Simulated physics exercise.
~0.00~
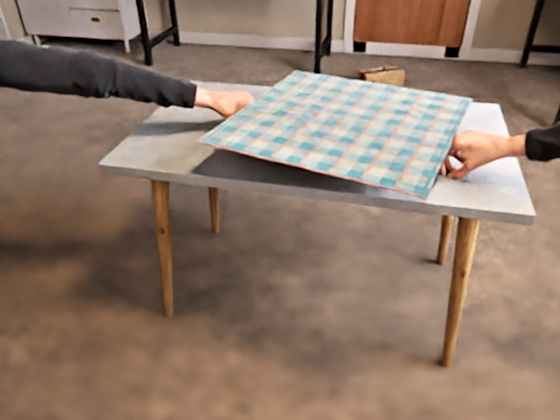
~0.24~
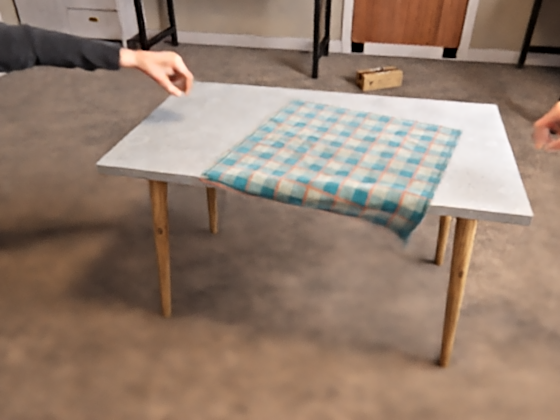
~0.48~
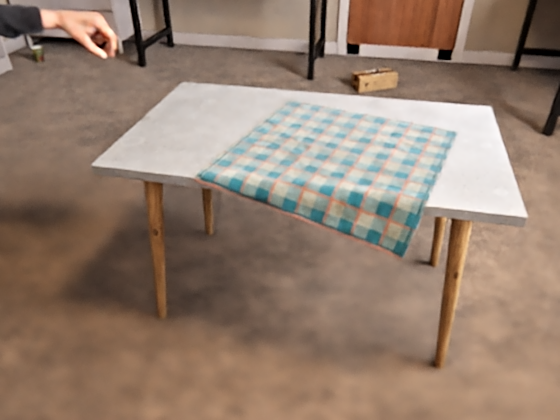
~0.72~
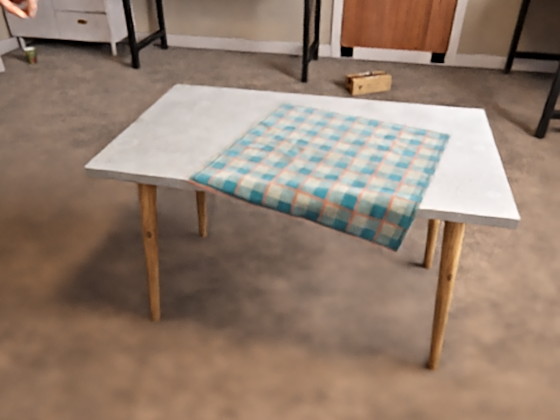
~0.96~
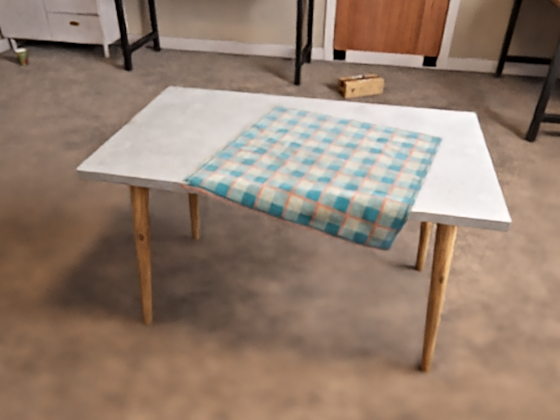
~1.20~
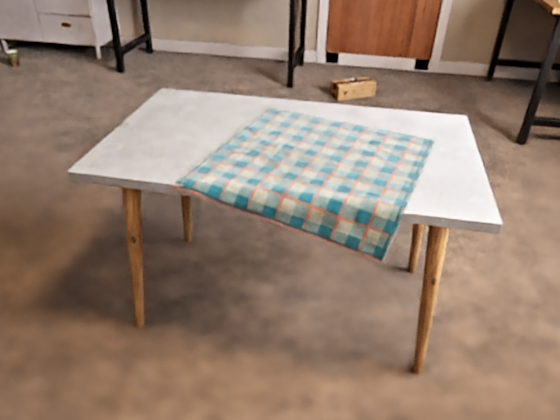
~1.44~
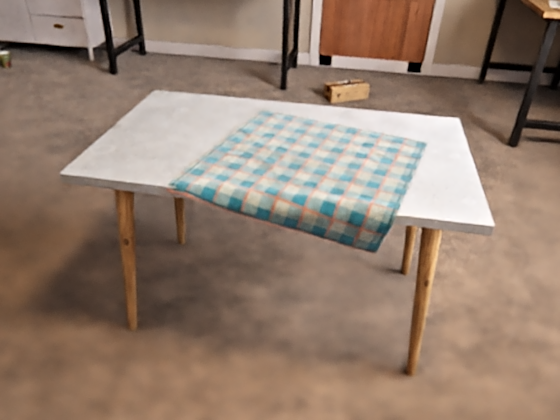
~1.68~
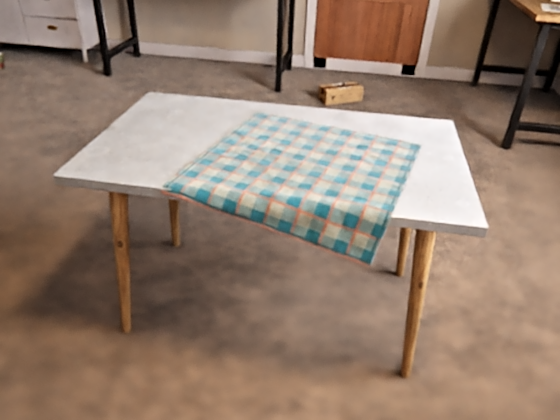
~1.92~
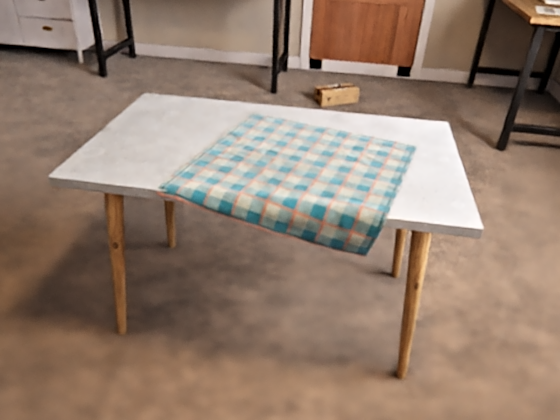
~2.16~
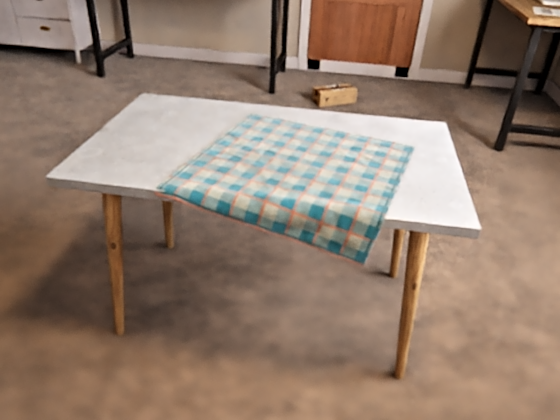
We see two hands lower a teal and cream checked cloth onto a pale table with wooden legs, let go and withdraw. The cloth settles flat with its front edge drooping over the near rim, and it stays there, still, as the view shifts slightly right.
